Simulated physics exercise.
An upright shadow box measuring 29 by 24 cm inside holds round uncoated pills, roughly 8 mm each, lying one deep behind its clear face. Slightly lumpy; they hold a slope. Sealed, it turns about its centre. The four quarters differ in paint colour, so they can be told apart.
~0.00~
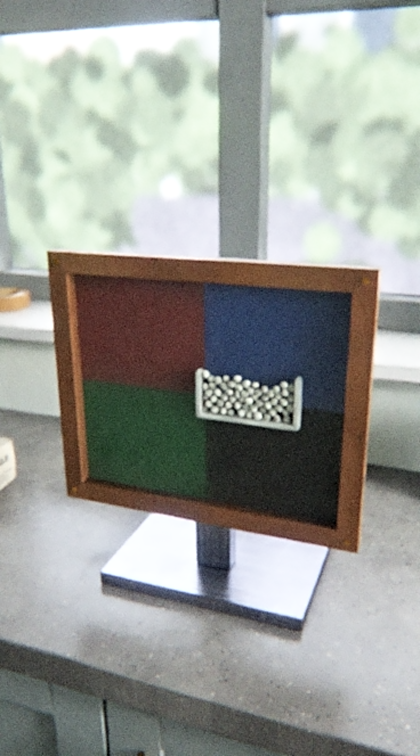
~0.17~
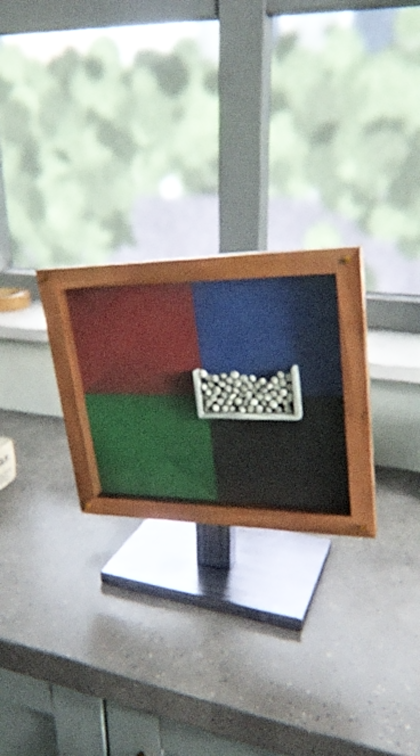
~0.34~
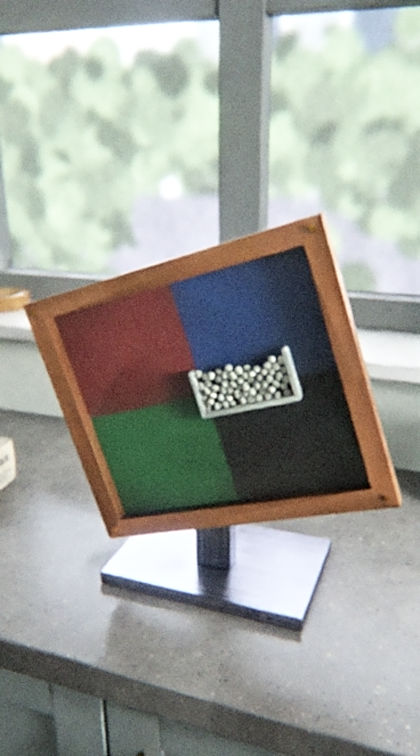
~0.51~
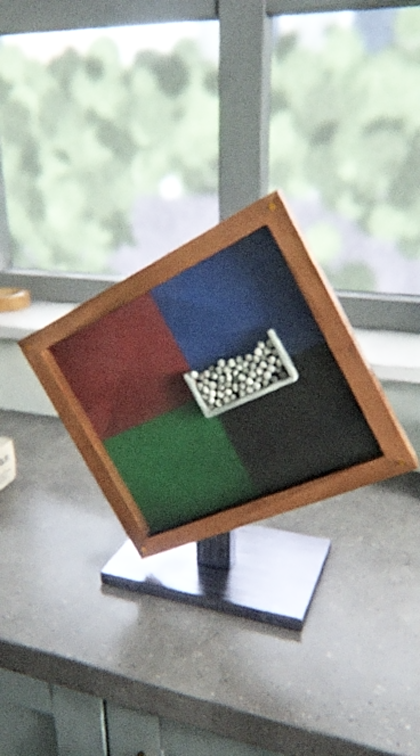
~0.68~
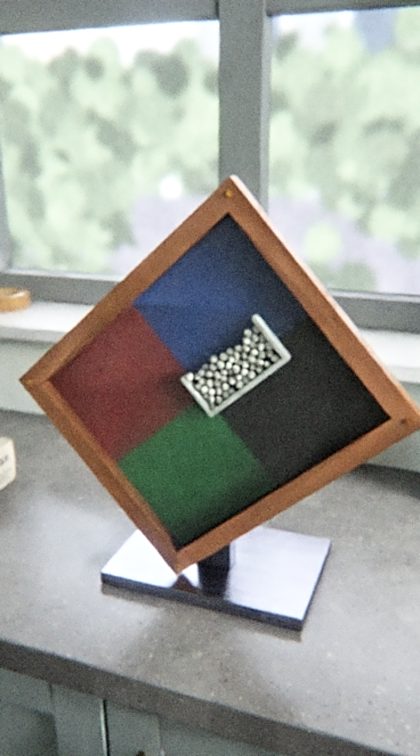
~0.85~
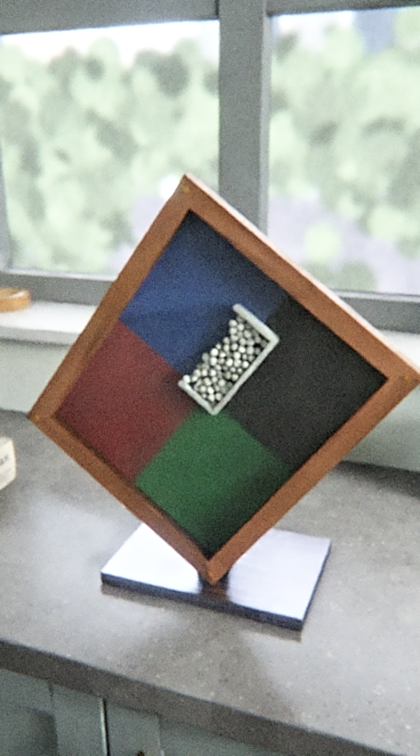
In the video, a wooden-framed square panel with red, blue, green and black quarters, mounted on a stand on a countertop, turns steadily anticlockwise, and the small tray of pale round pieces near its centre tilts with it.
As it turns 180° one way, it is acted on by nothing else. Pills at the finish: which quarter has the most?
It is the quarter marked red.
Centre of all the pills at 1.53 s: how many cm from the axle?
Left by about 4 cm and below by about 6 cm.
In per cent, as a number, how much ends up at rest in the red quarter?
I'd put it at close to 100 in a hundred.
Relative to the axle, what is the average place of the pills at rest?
It lies close to 12 centimetres right and 9 centimetres below.
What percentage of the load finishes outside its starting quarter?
100 per cent.
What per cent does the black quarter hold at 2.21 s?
I'd say near 0 in a hundred.
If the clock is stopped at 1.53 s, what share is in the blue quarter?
Roughly 20 per cent of it.
After 1.53 s, it stands 99° anticlockwise; the pills' middle is 4 cm left of and 6 cm below the centre; red 60 %, blue 20 %, black 25 %.
After 2.21 s, it stands 146° anticlockwise; the pills' middle is 4 cm right of and 14 cm below the centre; red 100 %.
After 2.79 s, it stands 180° anticlockwise; the pills' middle is 12 cm right of and 9 cm below the centre; red 100 %.
All still by 3.5 s, it stands 180° anticlockwise; red 100 %, blue 0 %, green 0 %, black 0 %.
